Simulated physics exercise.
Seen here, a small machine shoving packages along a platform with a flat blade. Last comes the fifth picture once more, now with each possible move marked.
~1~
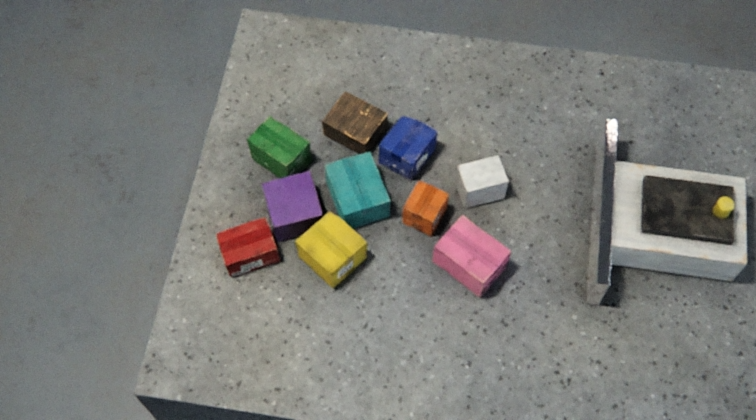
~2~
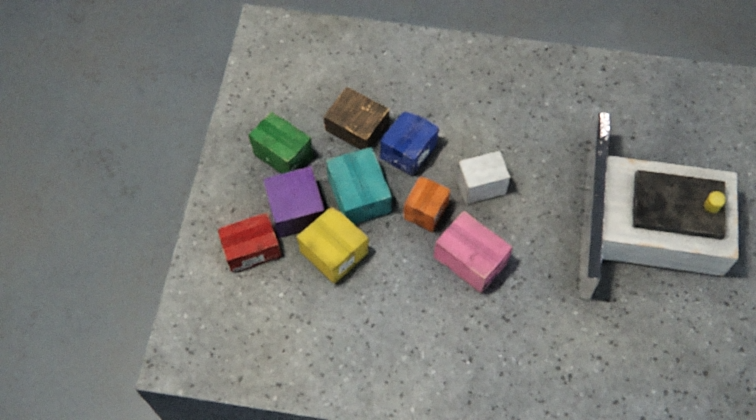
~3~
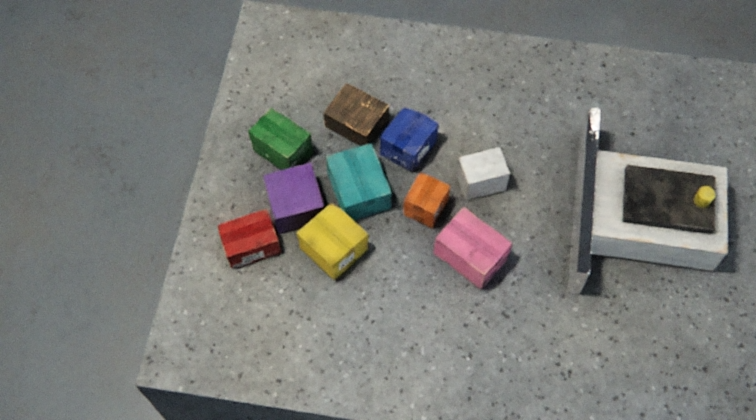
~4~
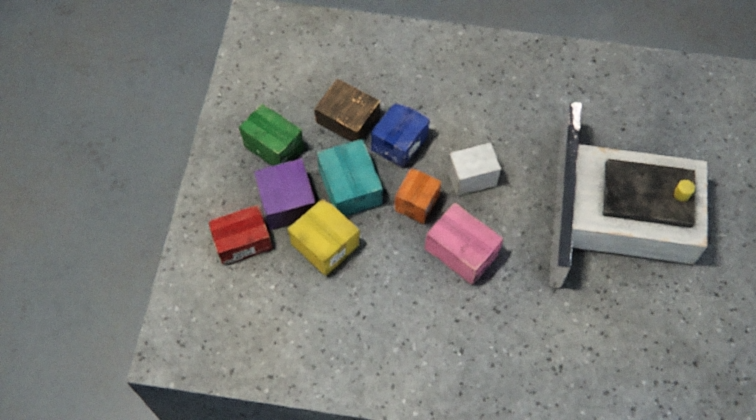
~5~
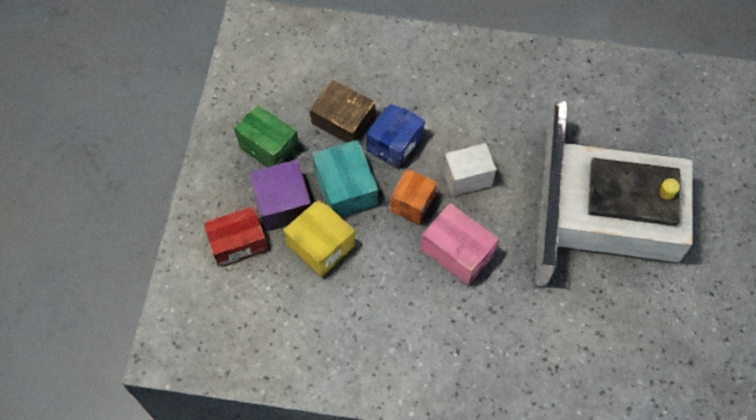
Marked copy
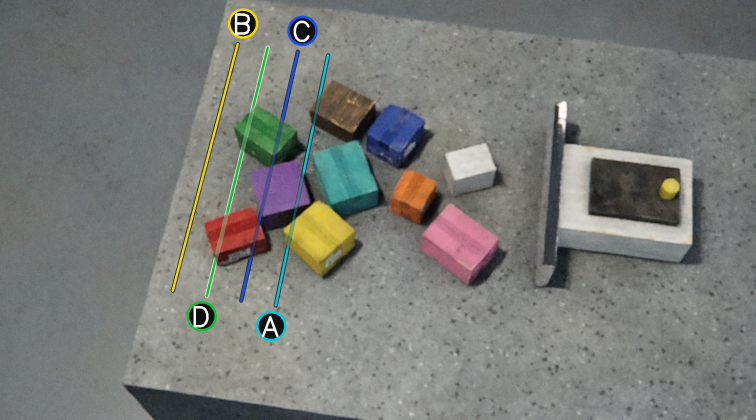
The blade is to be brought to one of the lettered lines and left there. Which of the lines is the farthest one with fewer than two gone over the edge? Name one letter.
As far as mark A.
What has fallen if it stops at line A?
The red parcel.
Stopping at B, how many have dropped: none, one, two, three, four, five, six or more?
Six or more.
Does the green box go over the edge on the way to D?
Yes.
On the marked copy, A at (304, 172); B at (207, 159); C at (271, 168); D at (239, 163).
Taking A. A third of the way, robot (535, 177); pink box (410, 243); white crate (435, 159).
Two thirds of the way, robot (444, 165); red parcel (210, 237); green box (261, 137).
When it is over, robot (376, 157); red parcel over the edge; purple crate (192, 199); one fallen.
As for the rest, B drops six; C drops two; D drops four.
